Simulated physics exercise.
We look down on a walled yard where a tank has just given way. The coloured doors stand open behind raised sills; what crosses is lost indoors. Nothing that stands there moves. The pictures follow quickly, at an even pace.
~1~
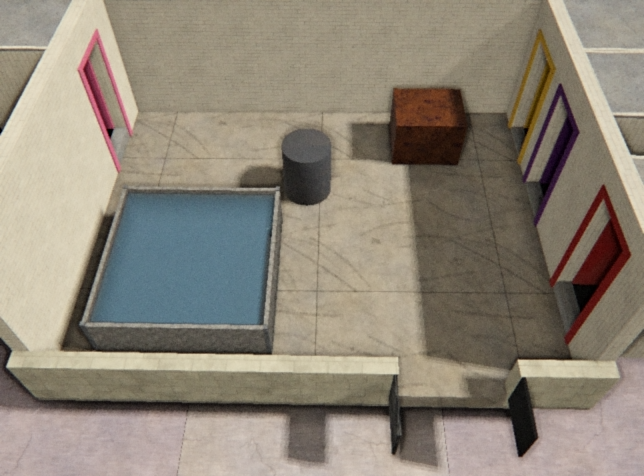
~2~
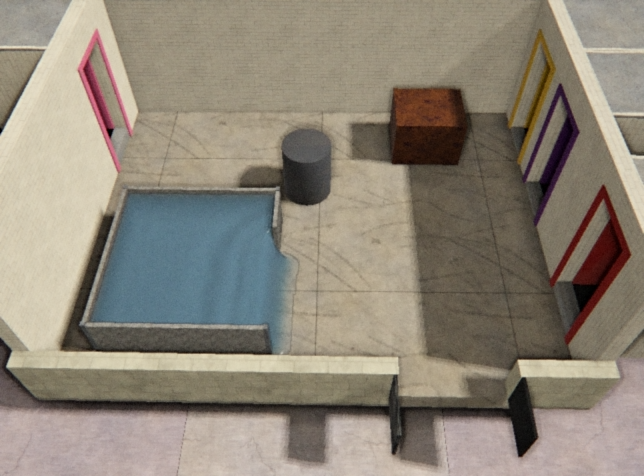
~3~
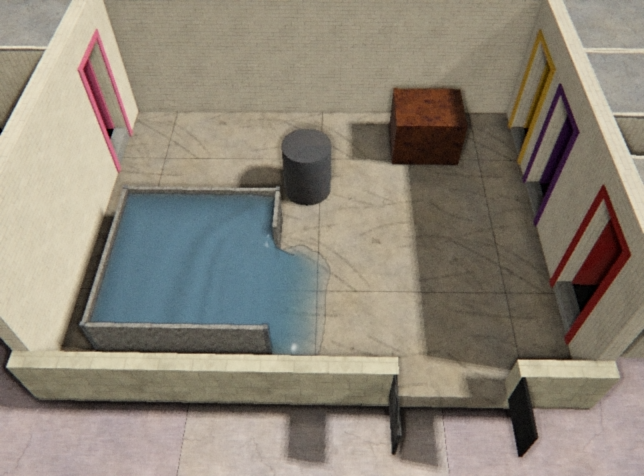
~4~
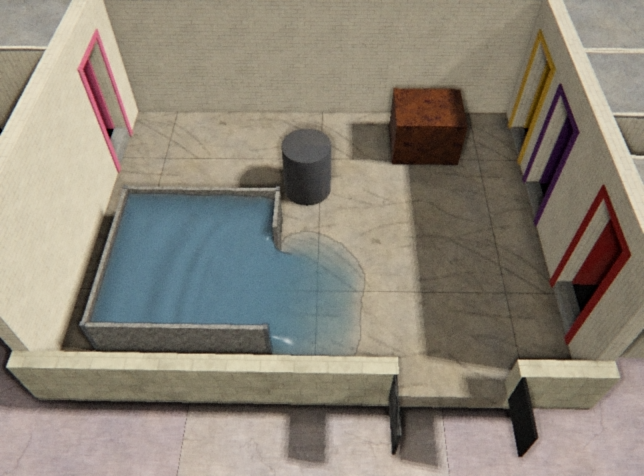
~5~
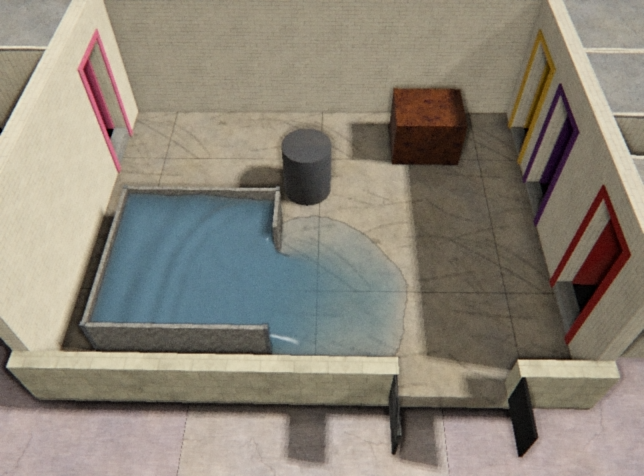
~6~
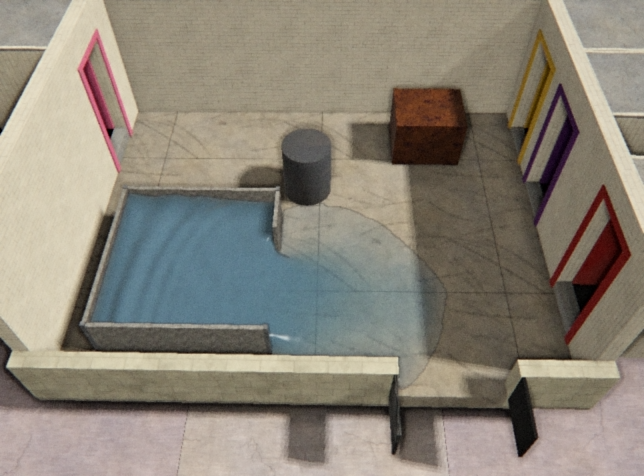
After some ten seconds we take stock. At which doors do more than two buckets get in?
One by one: The yellow door takes more than that; the red door takes more than that; the purple door takes more than that; the pink door stays under that.
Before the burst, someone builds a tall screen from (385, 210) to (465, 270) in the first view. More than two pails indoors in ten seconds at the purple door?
My reading: Purple door keeps below it.
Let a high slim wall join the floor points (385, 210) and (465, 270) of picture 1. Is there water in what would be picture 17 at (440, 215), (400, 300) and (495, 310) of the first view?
As listed: Free of water, under water, awash.
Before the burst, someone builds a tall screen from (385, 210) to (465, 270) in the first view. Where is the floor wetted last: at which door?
Last comes the pink-painted one.
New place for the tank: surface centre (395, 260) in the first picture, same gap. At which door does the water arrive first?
First comes the red one.
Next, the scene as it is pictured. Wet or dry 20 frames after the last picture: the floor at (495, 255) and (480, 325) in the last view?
One after the other: Wet, flooded.
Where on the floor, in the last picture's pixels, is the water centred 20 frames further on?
Around (348, 277).
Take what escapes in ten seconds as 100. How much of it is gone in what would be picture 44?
About 65 per cent.
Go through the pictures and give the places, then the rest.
In the first picture, still water in the water tank at (190, 254).
In the second picture, water pours out at (271, 295) and has run to (288, 257).
In the third picture, the front is at a hidden place, out from the gap at (271, 296).
In the fourth picture, the front is at (352, 261), out from the gap at (271, 297).
In the fifth picture, the front is at (401, 282), out from the gap at (271, 297).
In the sixth picture, the front is at (438, 286), out from the gap at (271, 297).
A moment on, water covers 40 % of the floor; the yellow door not reached, the red door under two buckets in, the purple door not reached, the pink door not reached.
Next, water covers 45 % of the floor; the yellow door not reached, the red door over two buckets in, the purple door under two buckets in, the pink door not reached.
Then, water covers 55 % of the floor; the yellow door under two buckets in, the red door far over two buckets in, the purple door over two buckets in, the pink door not reached.
Later, water covers 75 % of the floor; the yellow door far over two buckets in, the red door far over two buckets in, the purple door far over two buckets in, the pink door not reached.
In the end, water covers 95 % of the floor; the yellow door far over two buckets in, the red door far over two buckets in, the purple door far over two buckets in, the pink door wet at the sill, nothing in.
